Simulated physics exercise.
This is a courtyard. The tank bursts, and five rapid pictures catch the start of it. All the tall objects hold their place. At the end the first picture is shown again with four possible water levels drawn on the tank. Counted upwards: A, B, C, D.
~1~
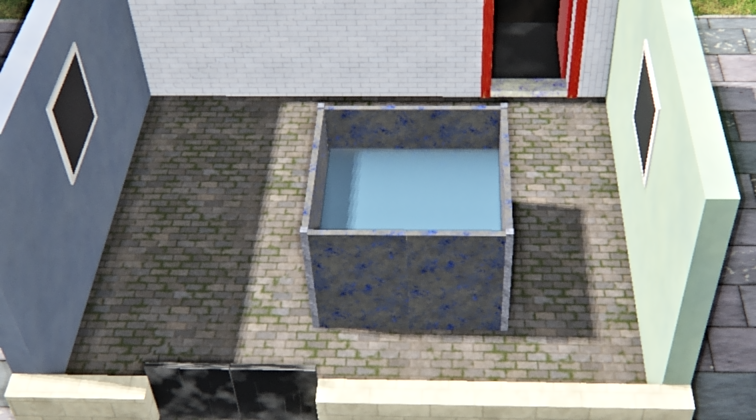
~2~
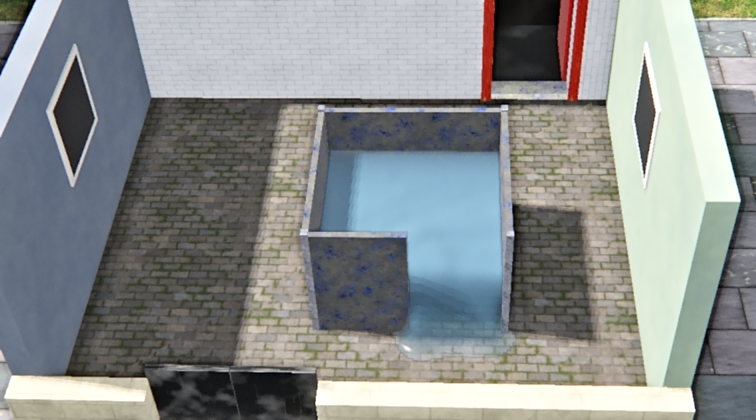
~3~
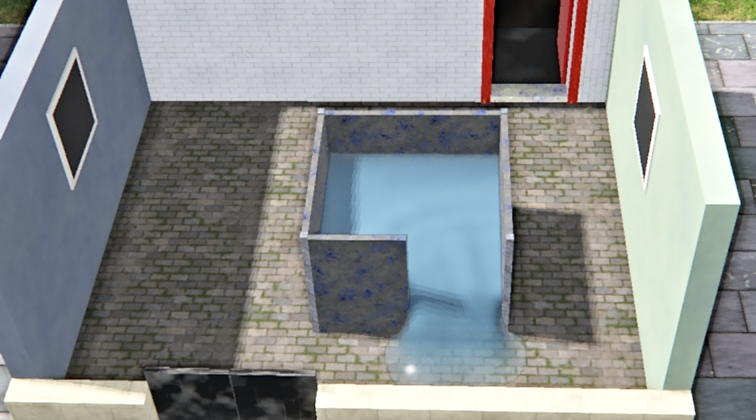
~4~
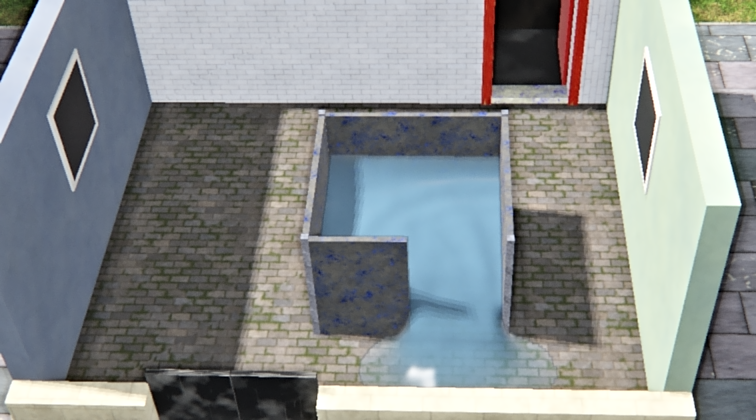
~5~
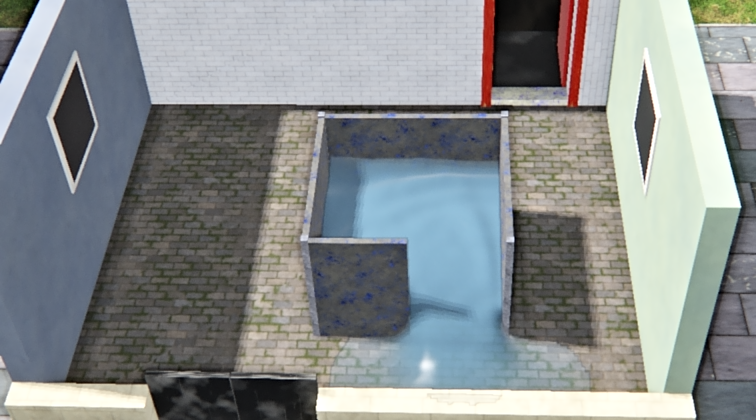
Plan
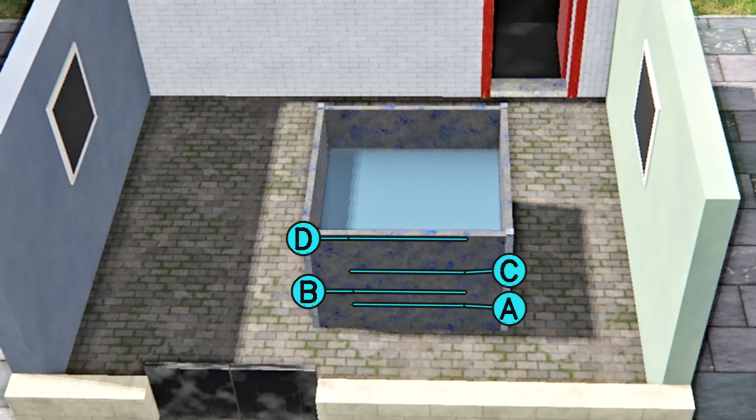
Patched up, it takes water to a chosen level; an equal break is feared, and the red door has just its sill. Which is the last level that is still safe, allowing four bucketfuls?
A will do.
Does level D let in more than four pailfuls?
Yes, that goes wrong.
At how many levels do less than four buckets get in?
One.
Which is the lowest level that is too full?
That would be B.
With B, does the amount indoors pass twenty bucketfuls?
No, less.
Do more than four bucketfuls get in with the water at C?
Yes.
In cyan, A at (409, 304); B at (408, 291); C at (407, 271); D at (406, 238); from the bottom up A, B, C, D.
For level A, a bucket or two gets in.
For level B, about 10 bucketfuls get in.
For level C, dozens of bucketfuls pour in.
For level D, dozens of bucketfuls pour in.
